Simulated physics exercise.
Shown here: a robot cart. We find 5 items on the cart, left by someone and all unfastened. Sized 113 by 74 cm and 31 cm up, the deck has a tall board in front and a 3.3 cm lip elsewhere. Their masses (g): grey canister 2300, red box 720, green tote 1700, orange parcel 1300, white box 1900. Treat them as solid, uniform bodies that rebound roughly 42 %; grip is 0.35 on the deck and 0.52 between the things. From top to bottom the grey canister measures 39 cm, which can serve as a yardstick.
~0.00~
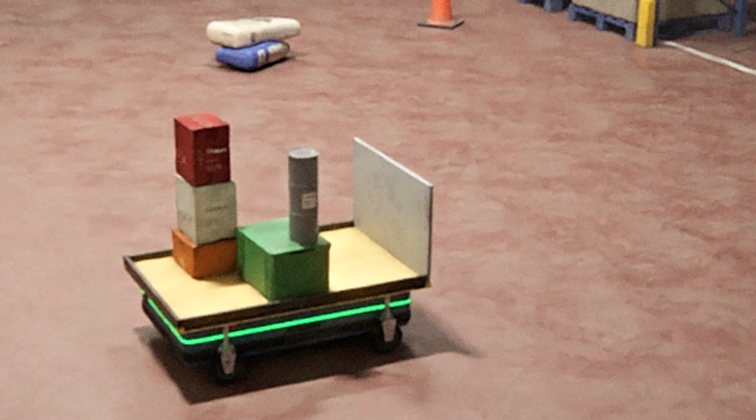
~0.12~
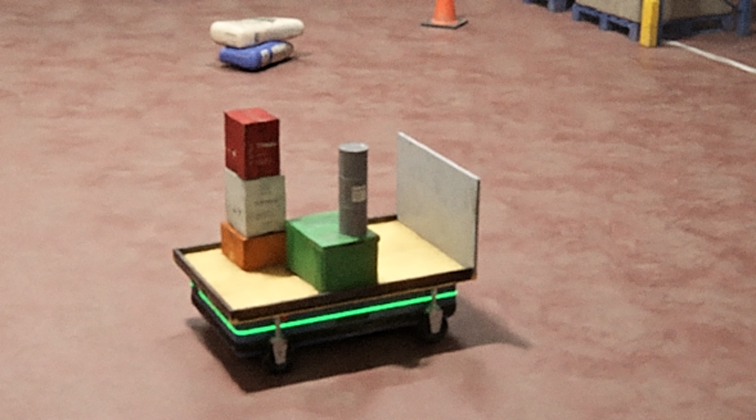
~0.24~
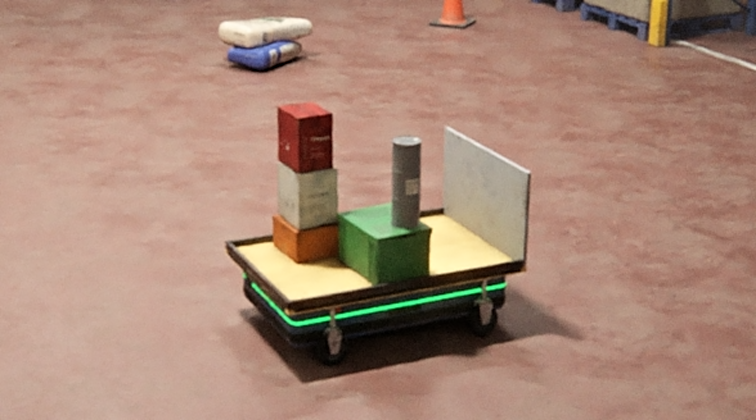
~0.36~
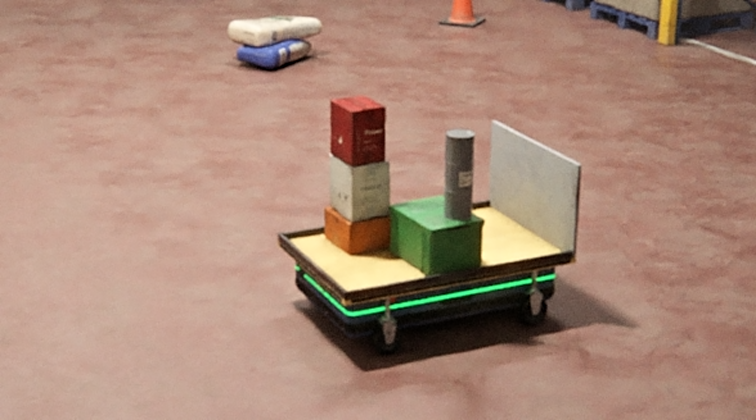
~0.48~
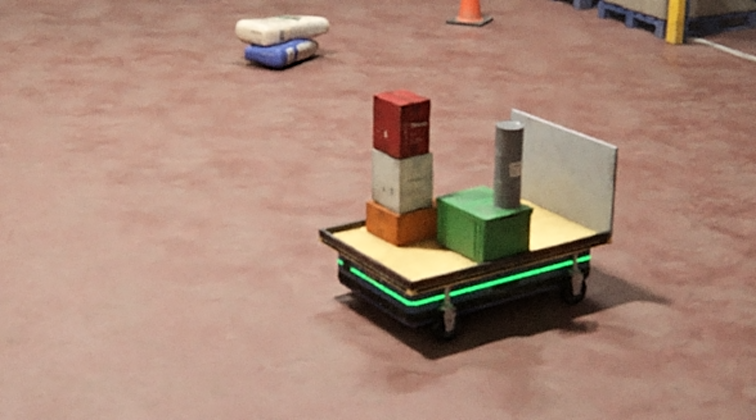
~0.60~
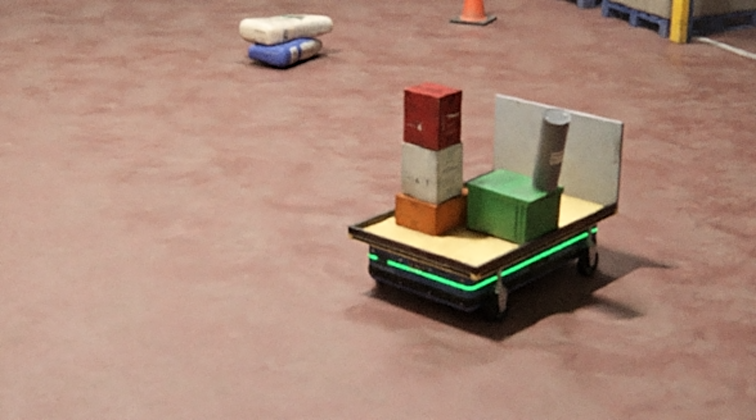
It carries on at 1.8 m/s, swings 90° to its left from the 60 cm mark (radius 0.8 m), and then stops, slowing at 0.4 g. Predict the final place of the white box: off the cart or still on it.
Still on it.
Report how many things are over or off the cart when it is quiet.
Count: 1.
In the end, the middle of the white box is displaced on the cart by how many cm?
Around 12 centimetres.
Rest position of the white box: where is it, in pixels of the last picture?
In the end it sits at around (378, 96).
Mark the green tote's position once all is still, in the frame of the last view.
It settles somewhere near (404, 108).
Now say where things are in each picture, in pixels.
In the first frame, cart has run 0 cm; white box (206, 206); grey canister (303, 196).
In the second frame, cart has run 22 cm; green tote (332, 252); orange parcel (262, 241).
In the third frame, cart has run 43 cm; grey canister (406, 183); red box (305, 137).
In the fourth frame, cart has run 65 cm; green tote (436, 236); orange parcel (365, 226).
In the fifth frame, cart has run 86 cm, turned 8°; grey canister (508, 165) shifted 4 cm; red box (401, 124).
In the sixth frame, cart has run 108 cm, turned 24°; white box (432, 168) shifted 3 cm; green tote (514, 207) shifted 4 cm.
Around 0.80 s, cart has run 144 cm, turned 50°; grey canister now off the cart; white box shifted 8 cm near (456, 151); red box shifted 10 cm.
Around 1.00 s, cart has run 180 cm, turned 75°; white box shifted 8 cm near (445, 134); red box shifted 14 cm; orange parcel shifted 7 cm.
Around 1.30 s, cart has run 232 cm, turned 90°; white box shifted 8 cm near (403, 110); red box shifted 14 cm; orange parcel shifted 7 cm.
Around 1.60 s, cart has run 256 cm, turned 90°; white box shifted 11 cm near (380, 97); red box shifted 15 cm; orange parcel shifted 9 cm.
Finally (2.1 s), off the cart, grey canister; not toppled but over 10 cm from the start, red box, green tote, orange parcel and white box. In the last view, white box near (378, 96).
